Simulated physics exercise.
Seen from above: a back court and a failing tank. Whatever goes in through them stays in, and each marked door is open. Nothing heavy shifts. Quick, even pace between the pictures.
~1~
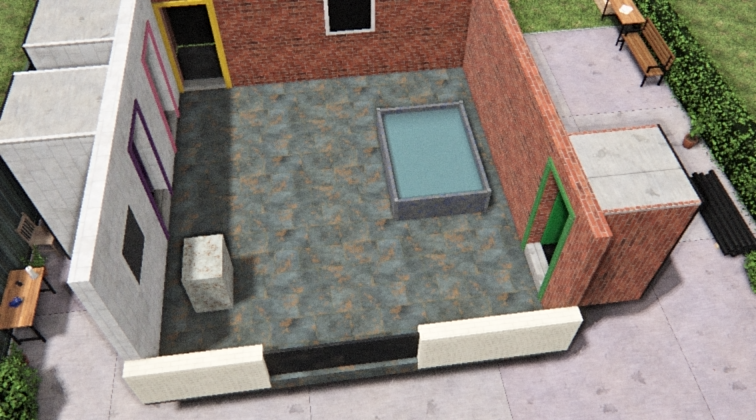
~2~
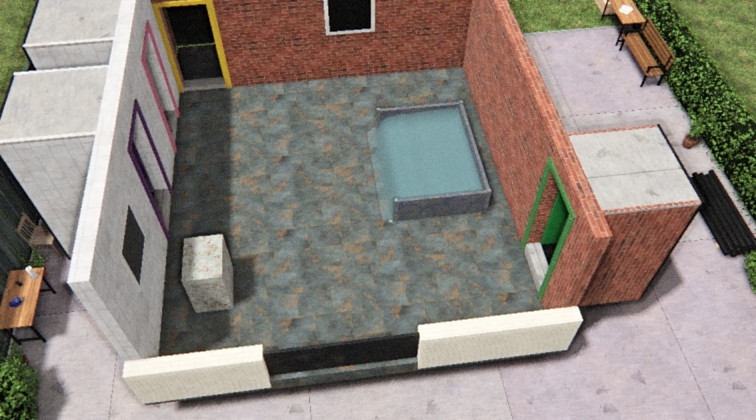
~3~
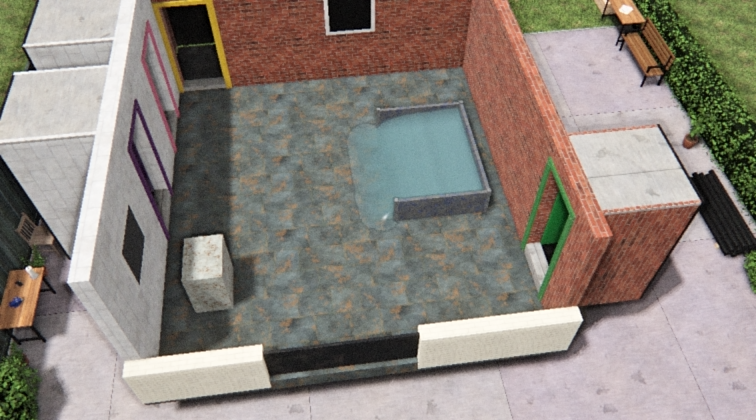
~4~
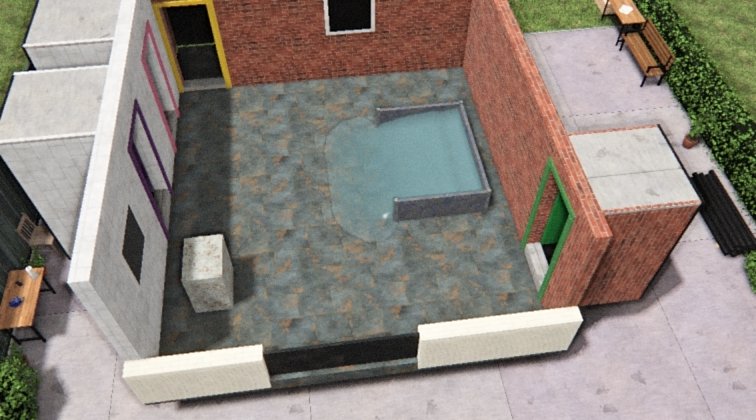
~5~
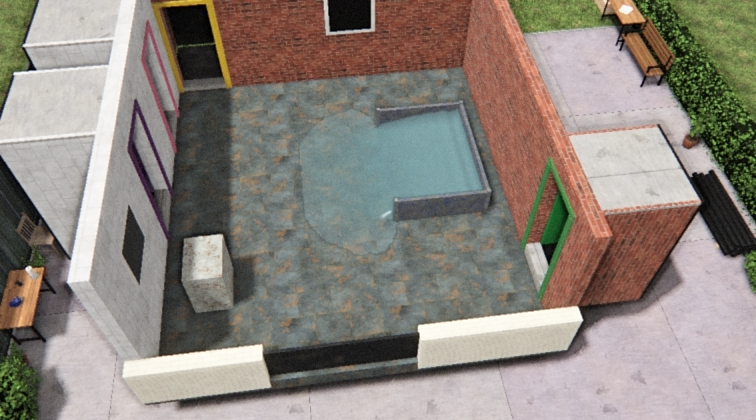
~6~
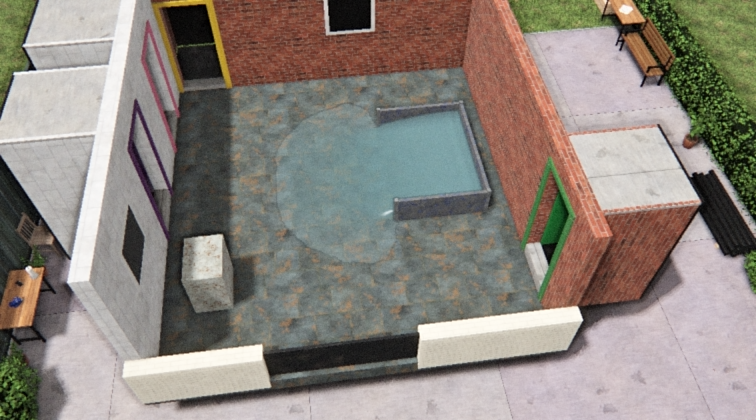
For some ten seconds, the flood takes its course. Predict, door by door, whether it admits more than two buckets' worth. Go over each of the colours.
In the end green door: Within the cap. Pink door: Within the cap. Purple door: Within the cap. Yellow door: Over the cap.
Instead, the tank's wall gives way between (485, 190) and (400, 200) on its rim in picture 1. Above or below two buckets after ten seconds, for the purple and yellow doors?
Purple stays within the limit, yellow stays within the limit.
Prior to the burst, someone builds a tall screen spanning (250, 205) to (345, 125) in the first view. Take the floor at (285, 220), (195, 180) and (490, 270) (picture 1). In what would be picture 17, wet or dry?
Results in sequence: Swamped / bone-dry / bone-dry.
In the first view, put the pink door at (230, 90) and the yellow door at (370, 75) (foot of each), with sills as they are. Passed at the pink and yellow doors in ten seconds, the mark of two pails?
The pink door comes up short, and the yellow door comes up short as well.
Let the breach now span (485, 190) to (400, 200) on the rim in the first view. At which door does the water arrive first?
The one in green comes first.
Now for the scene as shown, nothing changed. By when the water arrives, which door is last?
I'd go with the green one.
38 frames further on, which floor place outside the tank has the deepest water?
(158, 380).
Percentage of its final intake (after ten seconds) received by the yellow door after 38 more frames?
Around 100 percent.
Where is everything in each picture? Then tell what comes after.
The first frame shows still water in the open tank at (430, 151).
In the second frame, the front is at (374, 130), out from the gap at (388, 167).
In the third frame, the front is at (361, 127), out from the gap at (388, 168).
In the fourth frame, the front is at (346, 124), out from the gap at (388, 168).
In the fifth frame, water pours out at (388, 168) and has run to (318, 229).
In the sixth frame, the front is at (288, 140), out from the gap at (388, 169).
A moment on, water covers 40 % of the floor; the green door not reached, the pink door not reached, the purple door not reached, the yellow door not reached.
Next, water covers 50 % of the floor; the green door not reached, the pink door wet at the sill, nothing in, the purple door wet at the sill, nothing in, the yellow door not reached.
Then, water covers 60 % of the floor; the green door not reached, the pink door wet at the sill, nothing in, the purple door wet at the sill, nothing in, the yellow door under two buckets in.
Later, water covers 70 % of the floor; the green door not reached, the pink door wet at the sill, nothing in, the purple door wet at the sill, nothing in, the yellow door over two buckets in.
In the end, water covers 100 % of the floor; the green door wet at the sill, nothing in, the pink door wet at the sill, nothing in, the purple door wet at the sill, nothing in, the yellow door over two buckets in.
